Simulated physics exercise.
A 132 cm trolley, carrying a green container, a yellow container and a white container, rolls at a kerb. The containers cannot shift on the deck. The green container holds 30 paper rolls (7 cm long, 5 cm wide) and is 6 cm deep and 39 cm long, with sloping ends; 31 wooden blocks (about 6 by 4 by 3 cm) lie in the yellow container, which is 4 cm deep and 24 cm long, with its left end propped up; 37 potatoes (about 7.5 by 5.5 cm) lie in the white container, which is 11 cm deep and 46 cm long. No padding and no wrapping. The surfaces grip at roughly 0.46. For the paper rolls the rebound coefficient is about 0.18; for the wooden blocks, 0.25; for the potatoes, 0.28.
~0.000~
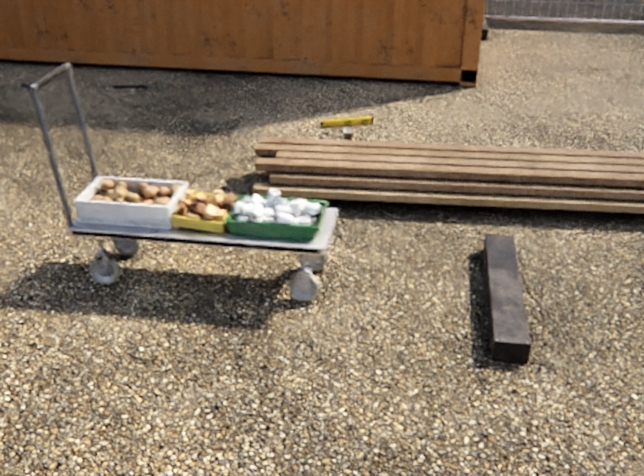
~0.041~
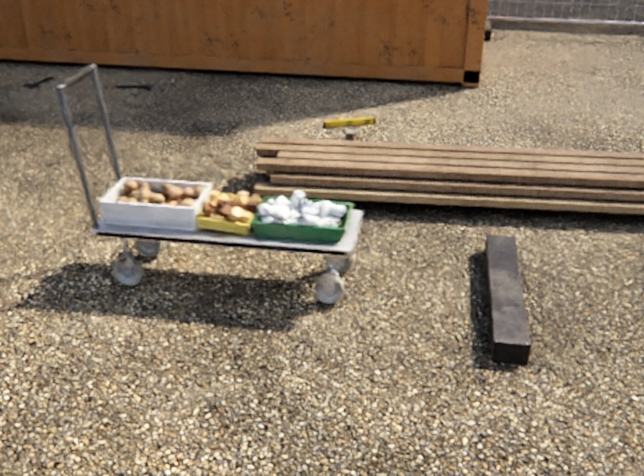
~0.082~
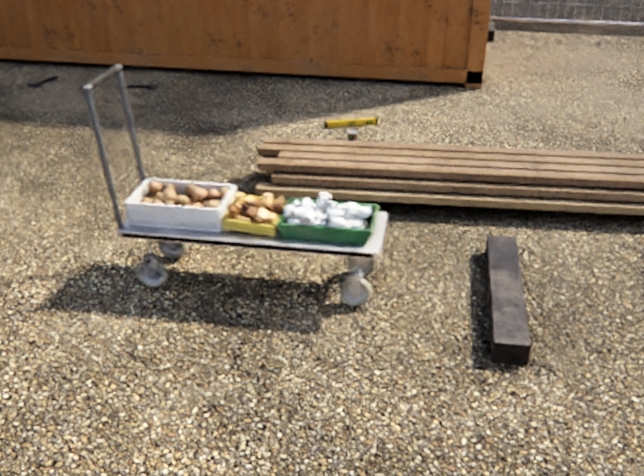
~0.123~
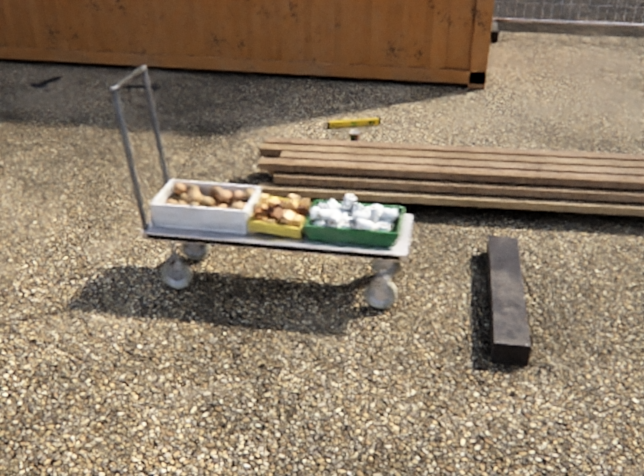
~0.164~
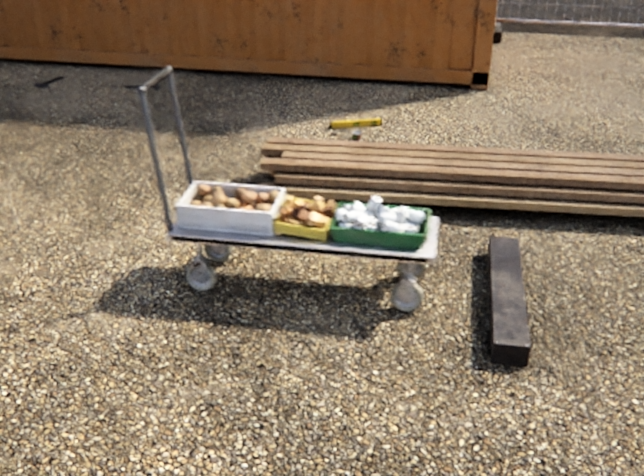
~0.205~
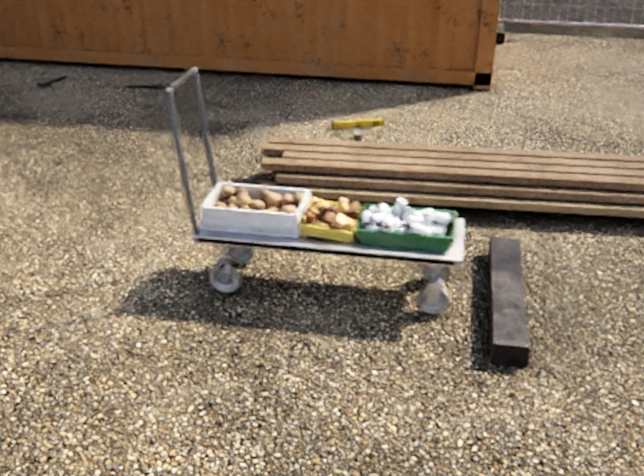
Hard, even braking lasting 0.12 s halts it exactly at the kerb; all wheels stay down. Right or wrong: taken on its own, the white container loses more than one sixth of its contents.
Wrong.
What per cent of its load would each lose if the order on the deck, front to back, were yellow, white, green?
Green container 20 %, yellow container 40 %, white container 0 %.
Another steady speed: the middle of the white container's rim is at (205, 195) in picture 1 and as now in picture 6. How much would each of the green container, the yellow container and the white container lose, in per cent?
In that case you'd see green container at 0, yellow container at 0 and white container at 0 percent.
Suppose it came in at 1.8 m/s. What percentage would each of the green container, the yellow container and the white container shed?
Green container 10 %, yellow container 20 %, white container 0 %.
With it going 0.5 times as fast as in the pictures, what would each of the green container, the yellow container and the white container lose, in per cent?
In that case the green container sheds 10 per cent, the yellow container 10 per cent and the white container 0 per cent.
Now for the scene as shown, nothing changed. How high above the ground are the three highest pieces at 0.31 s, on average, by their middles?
Roughly 50 centimetres.
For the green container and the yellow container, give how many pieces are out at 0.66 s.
Estimate at that time - green container 8, yellow container 8, give or take.
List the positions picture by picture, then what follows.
In the first picture (places track the rim corner closest to us here; the camera moves round a little), white container (166, 206); green container (318, 227); 85 cm to go; all still inside.
White container (192, 208); green container (344, 229); 72 cm to go, in the second picture.
White container (217, 209); green container (371, 231); 59 cm to go, in the third picture.
White container (243, 211); green container (398, 233); 46 cm to go, in the fourth picture.
White container (269, 213); green container (426, 236); 33 cm to go, in the fifth picture.
White container (295, 215); green container (453, 238); 20 cm to go; all still inside, in the sixth picture.
After 0.21 s, it begins to slow.
After 0.31 s, the green container has all 30, the yellow container is down by 2 of 31 and the white container has all 37.
After 0.43 s, the green container is down by 5 of 30, the yellow container is down by 6 of 31 and the white container has all 37.
After 0.66 s, the green container is down by 8 of 30, the yellow container is down by 9 of 31 and the white container is down by 1 of 37.
When it is over (at 1.16 s), the green container is down by 9 of 30, the yellow container is down by 9 of 31 and the white container is down by 1 of 37. Asked share, 1 of 37, 3 per cent.
